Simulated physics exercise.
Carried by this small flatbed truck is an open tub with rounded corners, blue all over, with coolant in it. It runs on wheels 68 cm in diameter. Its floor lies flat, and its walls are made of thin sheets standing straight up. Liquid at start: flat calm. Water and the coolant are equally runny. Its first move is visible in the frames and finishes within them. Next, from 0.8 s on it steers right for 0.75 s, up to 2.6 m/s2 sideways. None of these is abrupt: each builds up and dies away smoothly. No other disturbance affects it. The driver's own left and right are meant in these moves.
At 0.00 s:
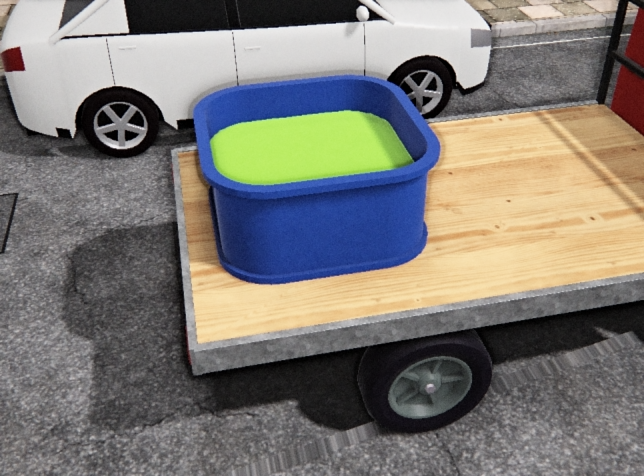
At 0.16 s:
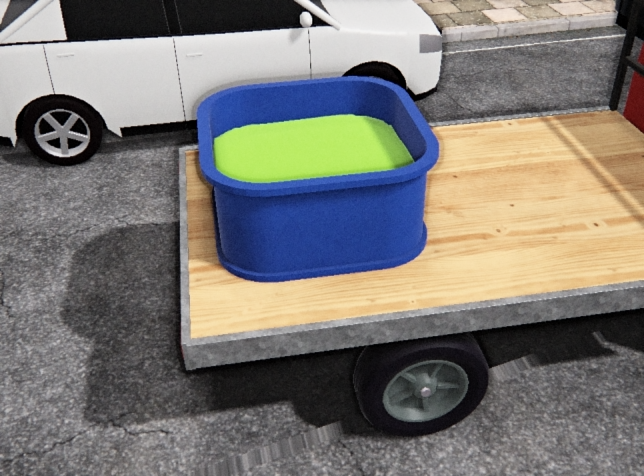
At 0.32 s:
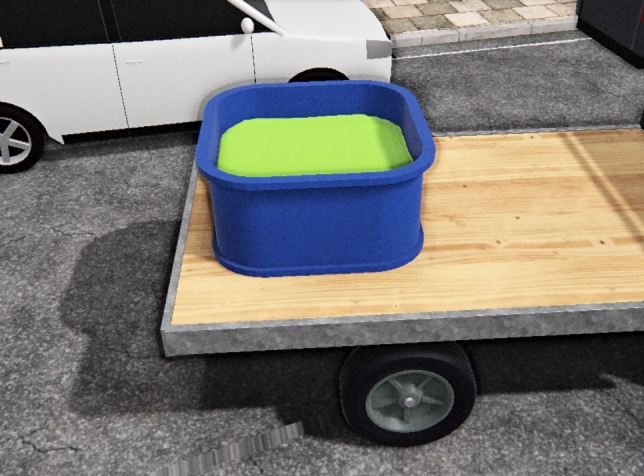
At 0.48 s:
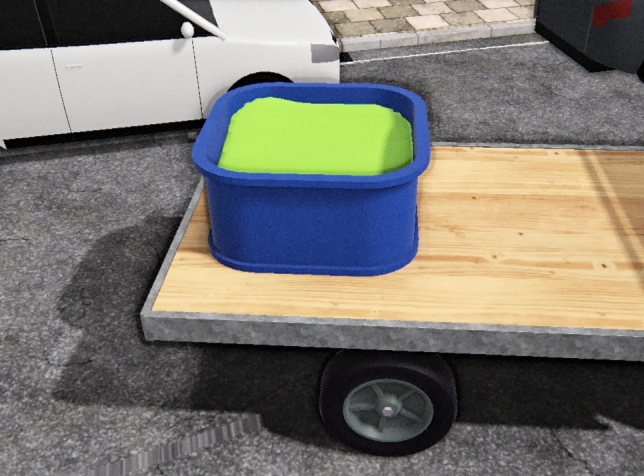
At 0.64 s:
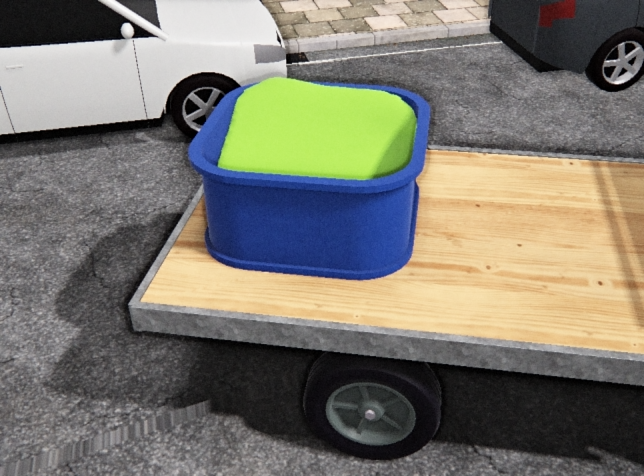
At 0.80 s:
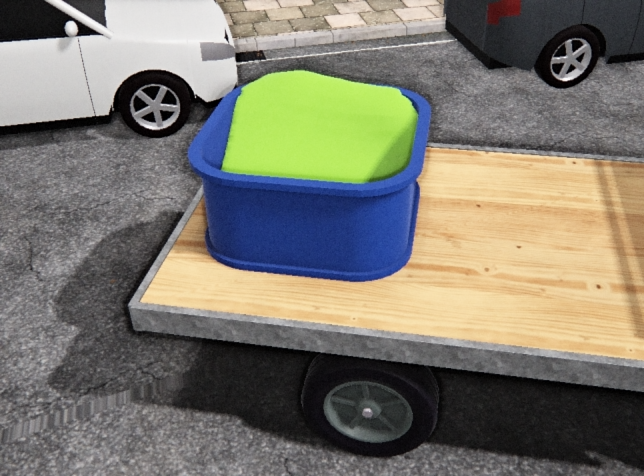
Bright green liquid in a blue tub on a wooden flatbed lay level at first, then heaped up steeply towards the far side as the truck turned past a parked white car.
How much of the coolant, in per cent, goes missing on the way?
Some 1 per cent goes overboard.
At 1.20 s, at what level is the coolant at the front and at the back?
Close to 34 cm at the front end and 30 cm at the back end.
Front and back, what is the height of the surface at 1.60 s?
I'd put it at about 34 cm in front and about 24 cm behind.
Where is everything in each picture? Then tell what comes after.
The first picture shows the coolant reaches (375, 124) at the front end; it reaches (225, 141) at the back end; no slope yet; the front is on the right, levels are read along the far wall; a wheel hub at (433, 394).
The second picture shows the coolant reaches (379, 125) at the front end; it reaches (229, 141) at the back end; no slope yet.
The third picture shows the coolant reaches (387, 131) at the front end; it reaches (236, 135) at the back end; hardly any slope.
The fourth picture shows the coolant reaches (396, 128) at the front end; it reaches (245, 120) at the back end; it is heaped 3° towards the back and 10° towards the far side.
The fifth picture shows the coolant reaches (402, 120) at the front end; it reaches (250, 100) at the back end; it is heaped 4° towards the back and 23° towards the far side.
The sixth picture shows the coolant reaches (403, 111) at the front end; it reaches (251, 97) at the back end; it is heaped 2° towards the back and 30° towards the far side; a wheel hub at (366, 419).
By 1.20 s it stands 30 cm high behind and 34 cm in front; 1 per cent has gone over the far side.
By 1.60 s it stands 25 cm high behind and 35 cm in front; 1 per cent has gone over the far side.
By 2.10 s it stands 37 cm high behind and 26 cm in front; 1 per cent has gone over the far side.
By 4.53 s 1 per cent has gone over the far side, 4 of 309 litres.
